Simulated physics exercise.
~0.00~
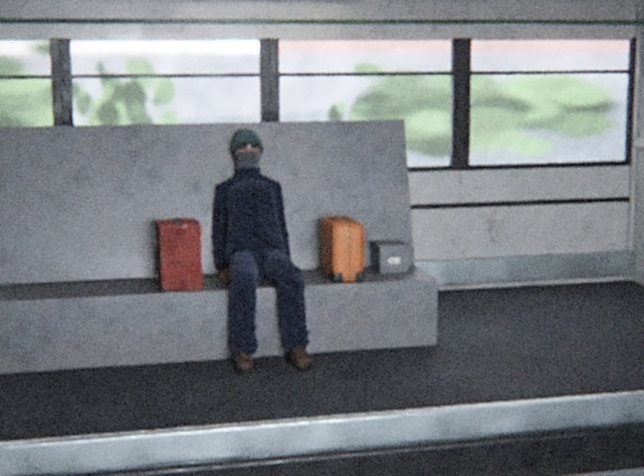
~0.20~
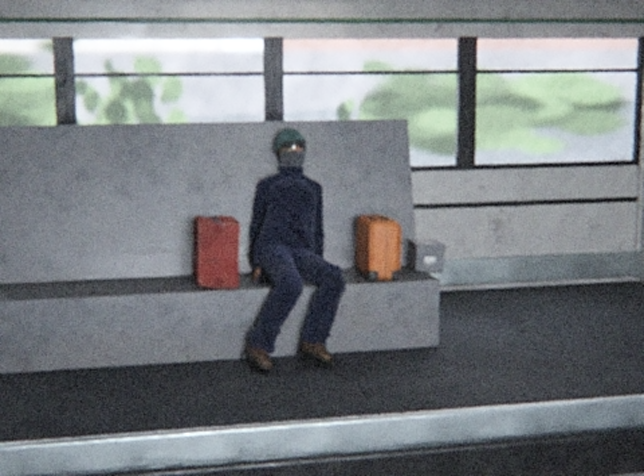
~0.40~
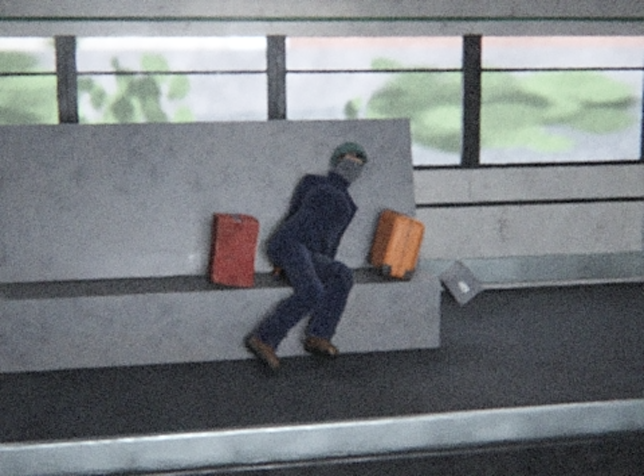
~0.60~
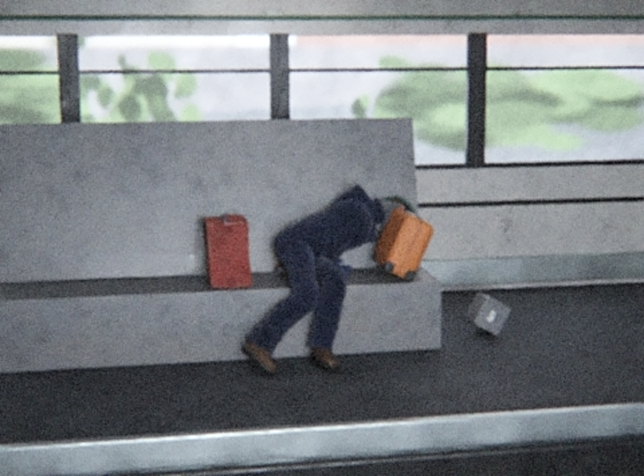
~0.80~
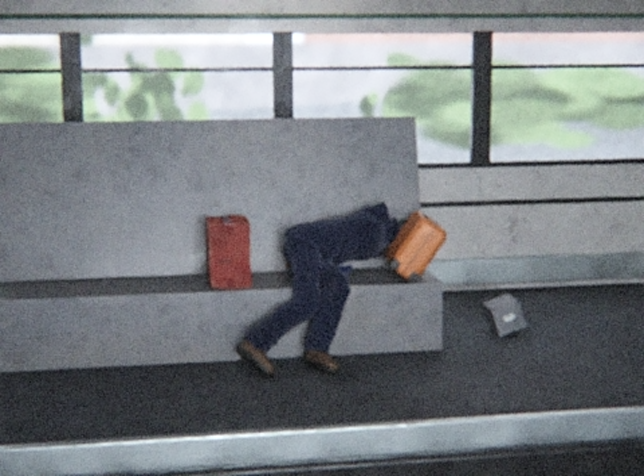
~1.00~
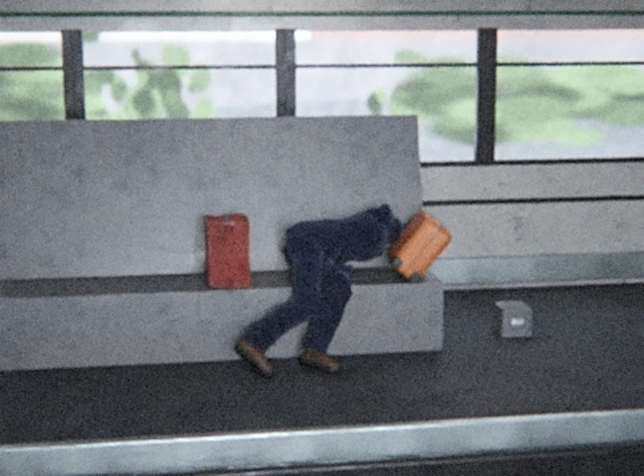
A commuter in dark blue clothes and a green cap sits upright on a long grey bench in a tram, seen from across the floor, with windows and blurred greenery behind. A red pack stands to the left, with an orange case and a small grey tub to the right. Everything slides right along the seat, and the tub tumbles off the bench end. The commuter tips sideways, head dropping behind the orange case, which leans right. Finally the tub rests on the floor, the red pack stands upright, and the tilted case and slumped commuter stay on the bench.
